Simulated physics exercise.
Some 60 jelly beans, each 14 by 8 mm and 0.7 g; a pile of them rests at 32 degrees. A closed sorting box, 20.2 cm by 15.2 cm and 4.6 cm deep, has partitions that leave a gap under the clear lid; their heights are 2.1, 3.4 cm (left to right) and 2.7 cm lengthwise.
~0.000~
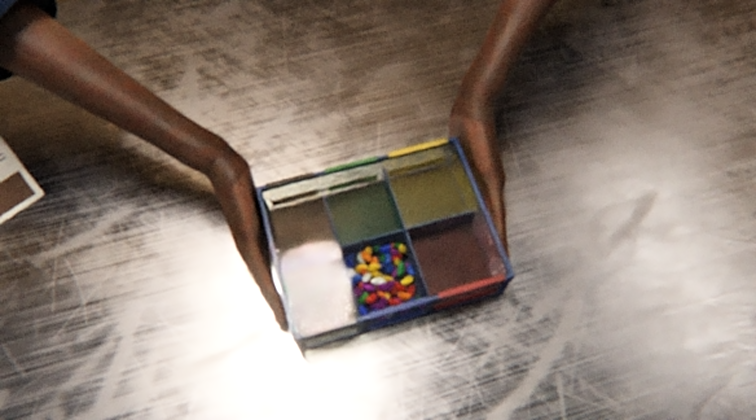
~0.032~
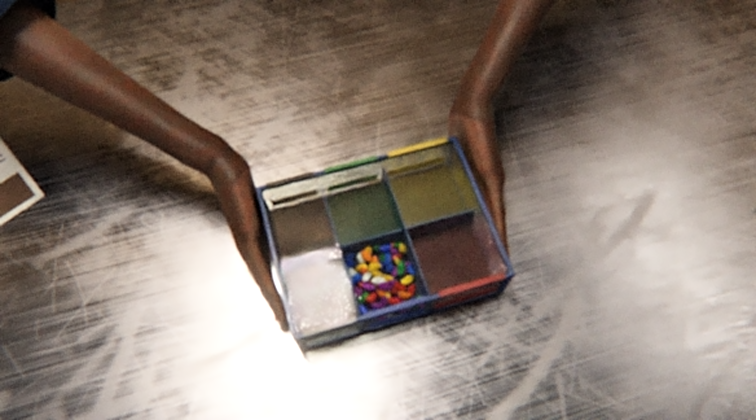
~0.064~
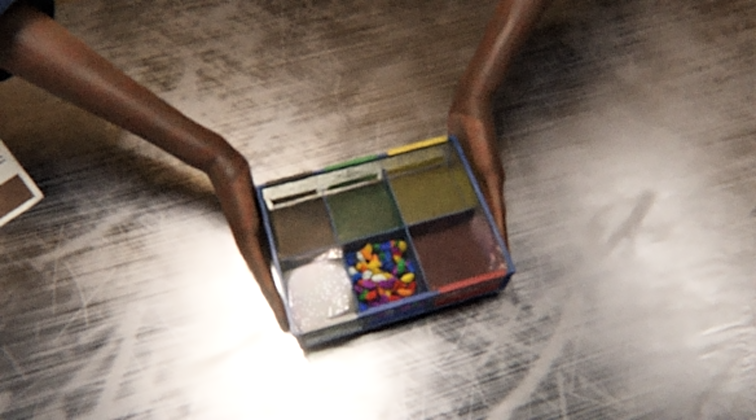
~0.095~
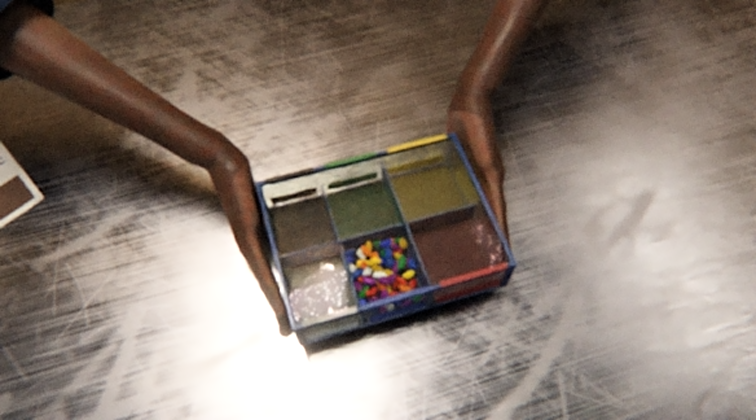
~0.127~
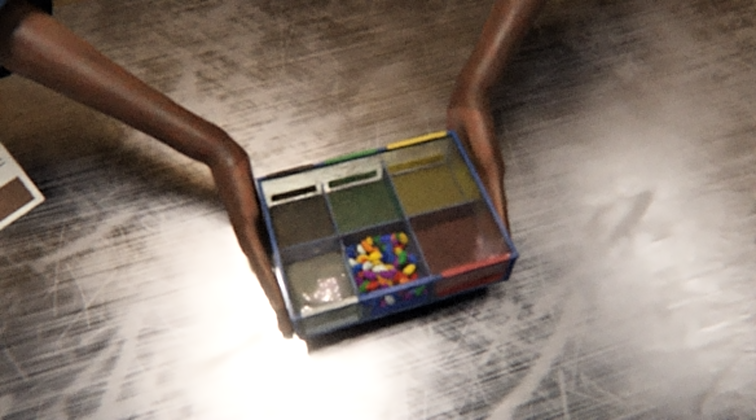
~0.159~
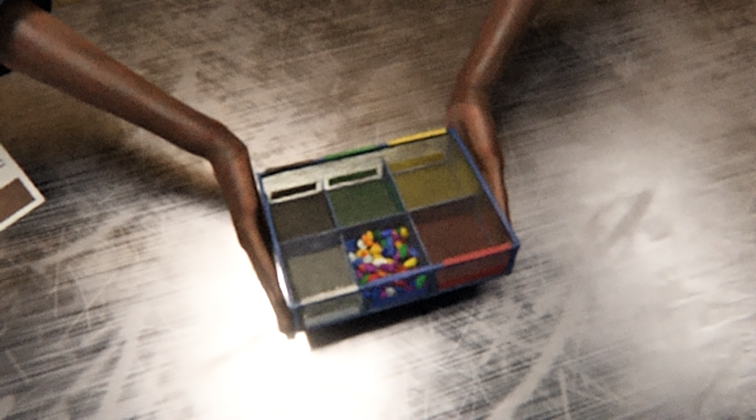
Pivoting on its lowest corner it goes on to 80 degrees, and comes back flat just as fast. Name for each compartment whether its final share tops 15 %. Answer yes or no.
Red compartment: No; blue compartment: Yes; green compartment: Yes; yellow compartment: No; white compartment: No; black compartment: No.
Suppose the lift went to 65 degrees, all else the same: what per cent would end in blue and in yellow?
Blue 80, yellow 0.
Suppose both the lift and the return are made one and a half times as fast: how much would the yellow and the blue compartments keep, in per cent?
In that case yellow 10, blue 45.
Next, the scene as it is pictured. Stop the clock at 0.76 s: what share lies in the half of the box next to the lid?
Roughly 40 per cent.
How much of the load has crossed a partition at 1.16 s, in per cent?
Roughly 55 per cent.
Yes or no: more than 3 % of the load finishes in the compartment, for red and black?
Red no, black no.
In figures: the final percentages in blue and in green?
Blue 45; green 50.
After 0.76 s, tilt 80 degrees; blue 85 %, green 15 %.
After 1.16 s, tilt 35 degrees; blue 45 %, green 50 %, yellow 5 %.
After 1.64 s, tilt 0 degrees; blue 45 %, green 50 %, yellow 5 %.
At rest (2.1 s), red 0 %, blue 45 %, green 50 %, yellow 5 %, white 0 %, black 0 %.
